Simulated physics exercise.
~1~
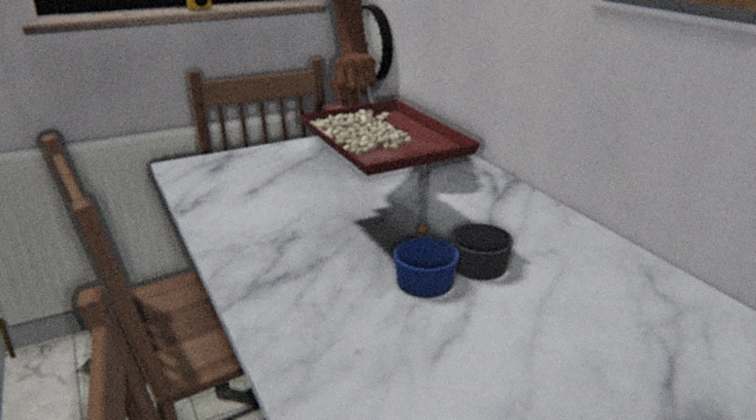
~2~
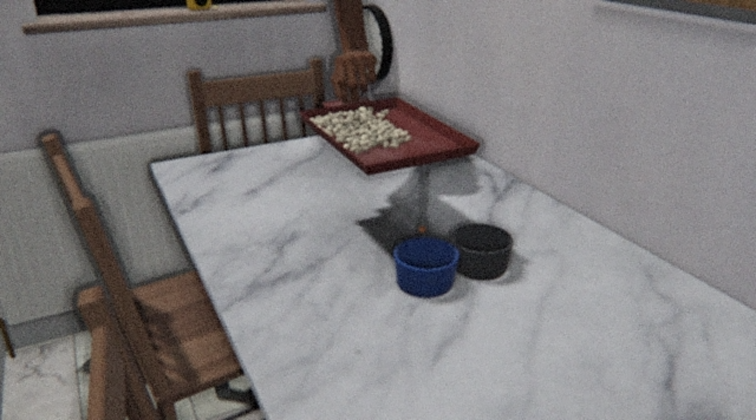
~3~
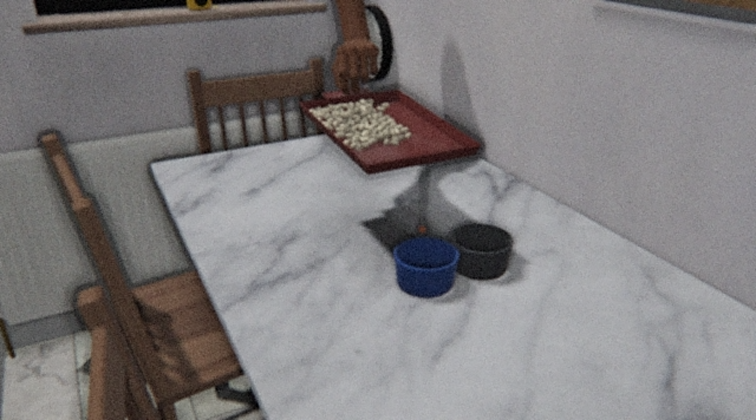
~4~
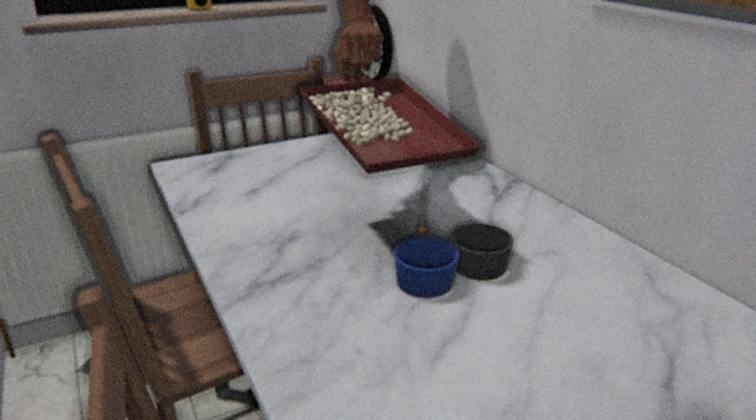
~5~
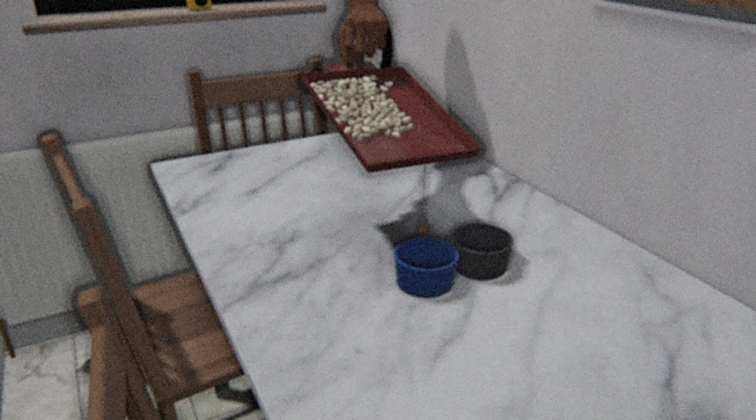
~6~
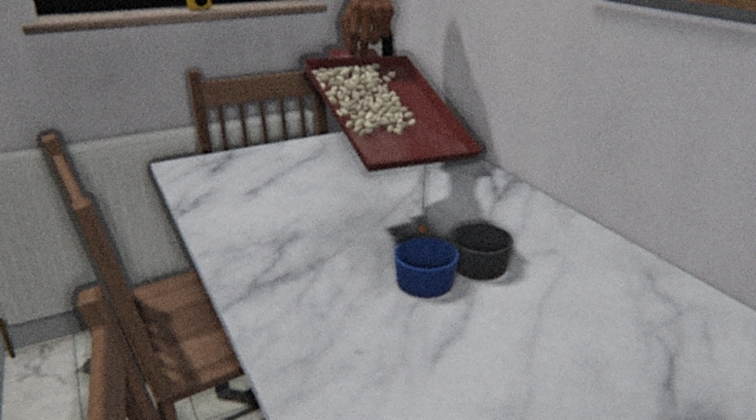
In the video, a hand at the far end of a marble table gradually raises the back of a red rimmed tray of white beans, steepening its tilt, while a blue dish and a black dish stay still on the table.
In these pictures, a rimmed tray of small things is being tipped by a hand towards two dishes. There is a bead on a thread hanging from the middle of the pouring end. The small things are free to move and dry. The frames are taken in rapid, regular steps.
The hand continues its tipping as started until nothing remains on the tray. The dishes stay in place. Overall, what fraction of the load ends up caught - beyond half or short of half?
Catch: Above fifty percent.
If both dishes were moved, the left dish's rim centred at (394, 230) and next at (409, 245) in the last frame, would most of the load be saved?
In the first position a minority, in the second a minority.
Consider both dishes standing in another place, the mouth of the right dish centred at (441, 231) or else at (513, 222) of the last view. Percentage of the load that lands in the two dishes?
It comes to near 10 per cent the first time and near 40 per cent the second time.
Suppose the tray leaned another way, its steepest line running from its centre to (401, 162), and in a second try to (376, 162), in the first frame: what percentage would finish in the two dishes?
Around 40 per cent first, around 10 per cent next.
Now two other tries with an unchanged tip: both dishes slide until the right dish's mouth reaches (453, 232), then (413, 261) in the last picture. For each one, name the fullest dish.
In turn: The right-side dish; the right-side dish.
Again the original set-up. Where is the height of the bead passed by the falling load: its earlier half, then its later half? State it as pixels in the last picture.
Earlier half at (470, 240), later half at (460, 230).
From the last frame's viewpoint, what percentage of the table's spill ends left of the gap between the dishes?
20 %, near enough.
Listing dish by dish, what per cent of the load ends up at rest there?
Left 30 %, right 40 %.
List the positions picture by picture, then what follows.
Corners of the pouring end (368, 164) and (475, 143), level; middle of the load (359, 129), white beans; left dish (442, 280); right dish (499, 263); bead on its thread (422, 229), in the first picture.
Corners of the pouring end (368, 163) and (476, 143), level; middle of the load (359, 127), in the second picture.
Corners of the pouring end (368, 163) and (476, 144), tipped barely, lowest at the right corner; middle of the load (359, 121), in the third picture.
Corners of the pouring end (369, 162) and (477, 145), tipped a little, lowest at the right corner; middle of the load (364, 116), in the fourth picture.
Corners of the pouring end (370, 162) and (477, 147), tipped clearly, lowest at the right corner; middle of the load (365, 107), in the fifth picture.
Corners of the pouring end (371, 162) and (478, 148), tipped clearly, lowest at the right corner; middle of the load (367, 100); left dish (442, 280); right dish (499, 263), in the sixth picture.
Just after the last frame, tray tipped steeply; the larger part on the tray; roughly a quarter in the air.
A moment on, tray tipped past a quarter turn; roughly a quarter on the tray; roughly a quarter in the left dish; roughly a quarter in the right dish; roughly a quarter outside both; about a tenth in the air.
Further on, tray tipped past a quarter turn; roughly a third in the left dish; roughly a third in the right dish; roughly a quarter outside both.
When it is over, tray tipped past a quarter turn; roughly a third in the left dish; roughly a third in the right dish; roughly a quarter outside both.
